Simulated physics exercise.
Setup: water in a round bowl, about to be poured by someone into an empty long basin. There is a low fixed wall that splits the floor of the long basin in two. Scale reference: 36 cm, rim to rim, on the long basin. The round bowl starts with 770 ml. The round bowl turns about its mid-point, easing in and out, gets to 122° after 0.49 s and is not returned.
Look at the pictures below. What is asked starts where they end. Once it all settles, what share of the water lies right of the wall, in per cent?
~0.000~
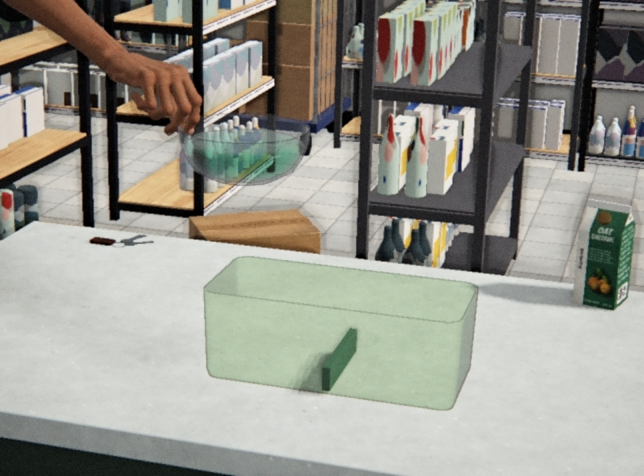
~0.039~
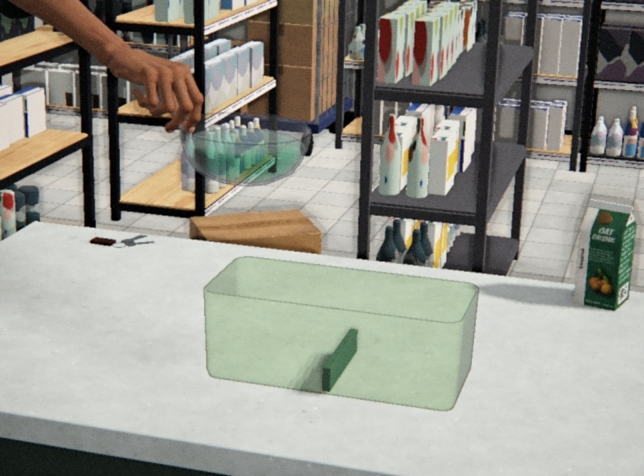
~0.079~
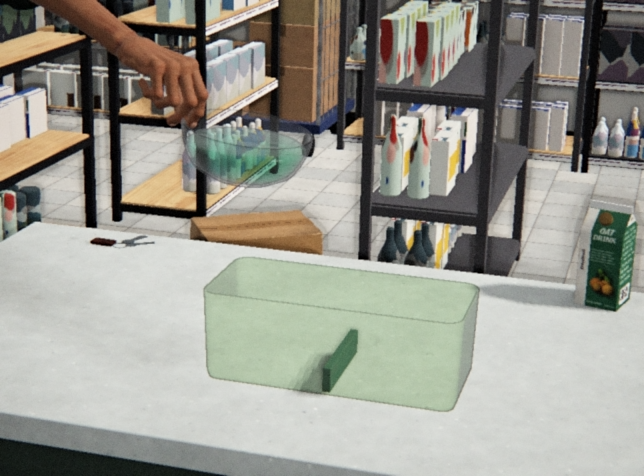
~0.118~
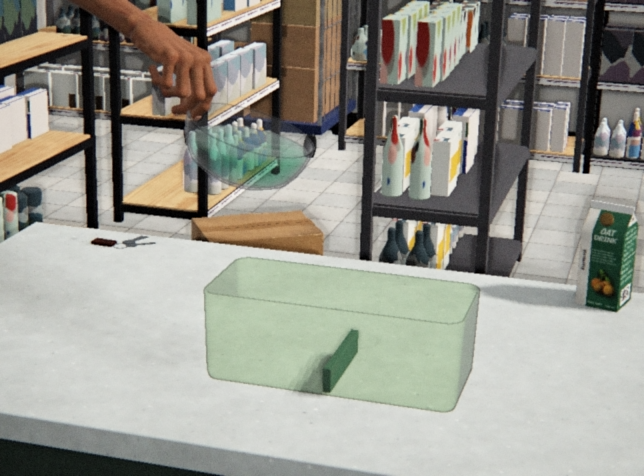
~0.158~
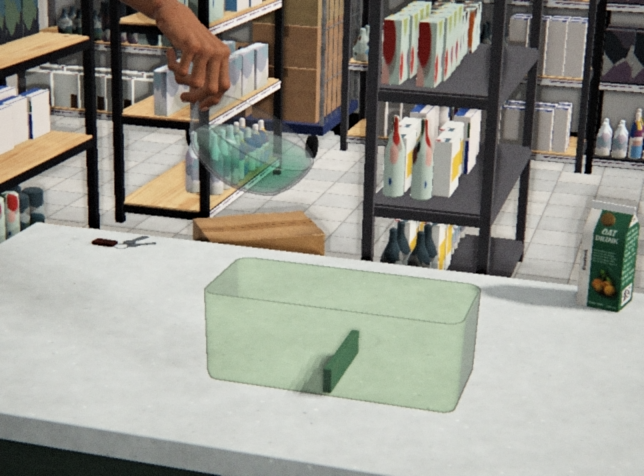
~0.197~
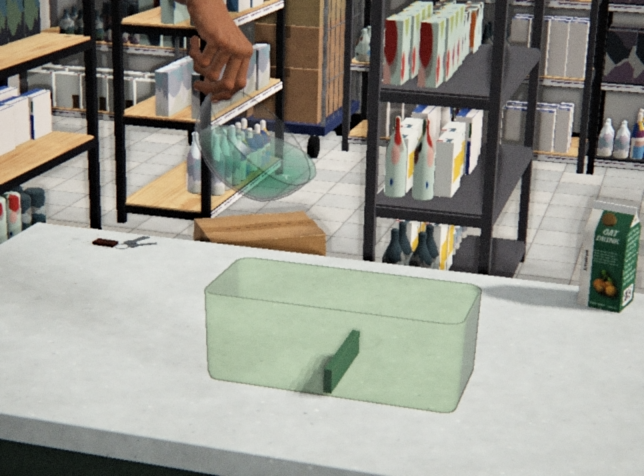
35 %.
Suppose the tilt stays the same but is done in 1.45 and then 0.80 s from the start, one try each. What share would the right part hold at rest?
First 60, then 50 per cent.
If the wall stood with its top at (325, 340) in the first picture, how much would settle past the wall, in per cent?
With the wall placed like that, close to 50 per cent.
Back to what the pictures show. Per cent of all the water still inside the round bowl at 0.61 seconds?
Roughly 0 per cent.
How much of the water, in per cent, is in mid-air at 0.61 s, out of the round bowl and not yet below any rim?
Estimate: Around 12 per cent.
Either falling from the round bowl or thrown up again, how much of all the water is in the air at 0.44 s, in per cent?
Share: Roughly 36 per cent.
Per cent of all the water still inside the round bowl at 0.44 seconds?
Roughly 1 per cent.
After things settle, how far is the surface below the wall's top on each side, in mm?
Some 18 mm on the left and 24 mm on the right.
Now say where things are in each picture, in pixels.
In the first picture, tilt 0°; pouring edge (306, 135); surface from (189, 136) to (304, 147); the long basin's rim runs from (220, 274) to (470, 305); the wall's top is at (340, 348).
In the second picture, tilt 2°; pouring edge (307, 137); surface from (190, 136) to (304, 148).
In the third picture, tilt 8°; pouring edge (309, 144); surface from (191, 133) to (305, 152).
In the fourth picture, tilt 17°; pouring edge (310, 155); surface from (194, 129) to (308, 156).
In the fifth picture, tilt 29°; pouring edge (309, 169); surface from (198, 128) to (306, 160).
In the sixth picture, tilt 43°; pouring edge (305, 184); surface from (204, 128) to (291, 161); 7 per cent is over the edge.
After 0.44 s the tilt is 118° and 1 per cent is still to pour, 44 is left of the wall and 18 right of it.
After 0.61 s the tilt is 122° and 0 per cent is still to pour, 56 is left of the wall and 33 right of it.
After 0.79 s the tilt is 122° and 0 per cent is still to pour, 50 is left of the wall and 33 right of it.
After 0.99 s the tilt is 122° and 0 per cent is still to pour, 56 is left of the wall and 35 right of it.
In the end 56 per cent lies left of the wall, 35 right of it and 9 outside.
